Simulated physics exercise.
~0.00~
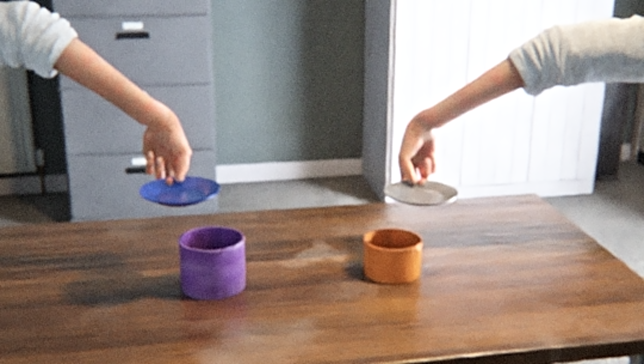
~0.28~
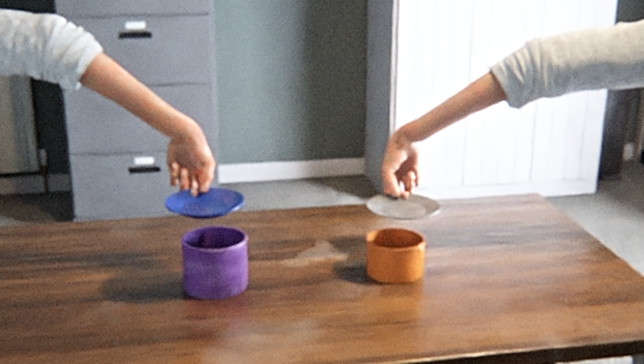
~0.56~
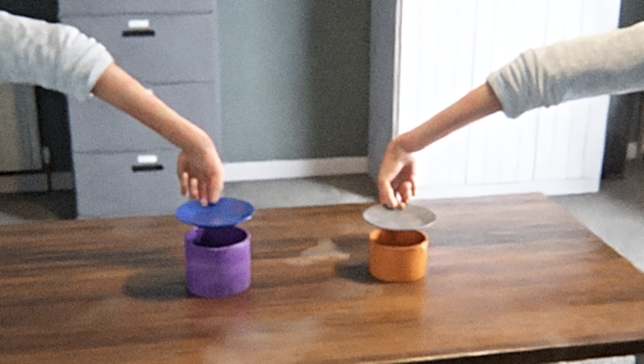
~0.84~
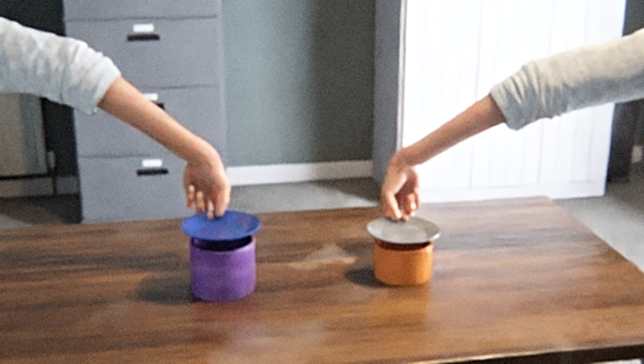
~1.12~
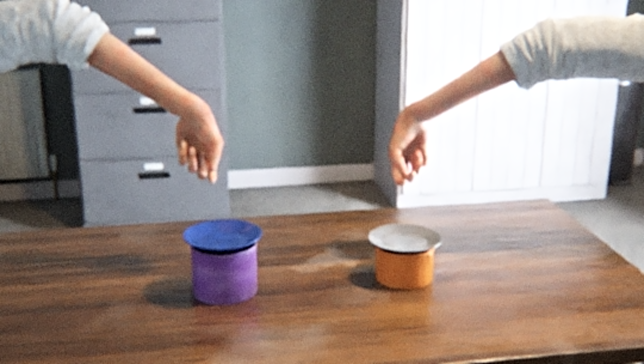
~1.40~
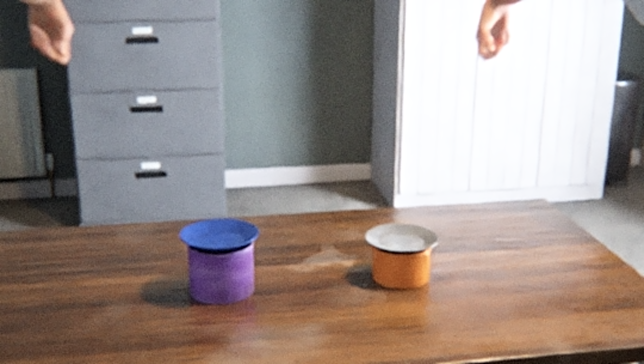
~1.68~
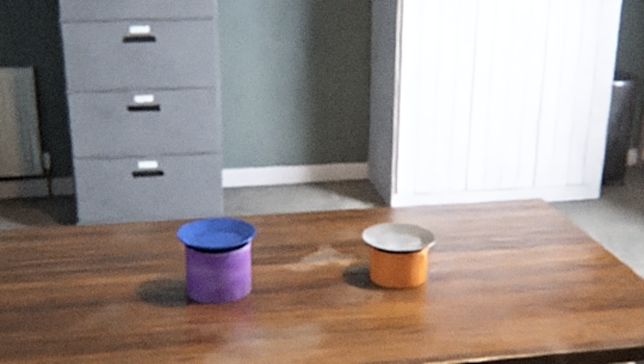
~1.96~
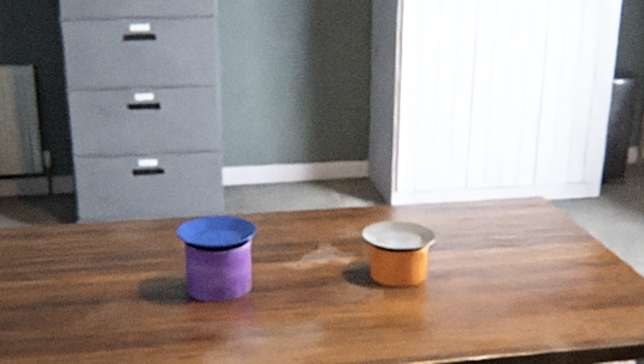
On a wooden table, two hands lower blue and grey dishes onto jars, where they rest.
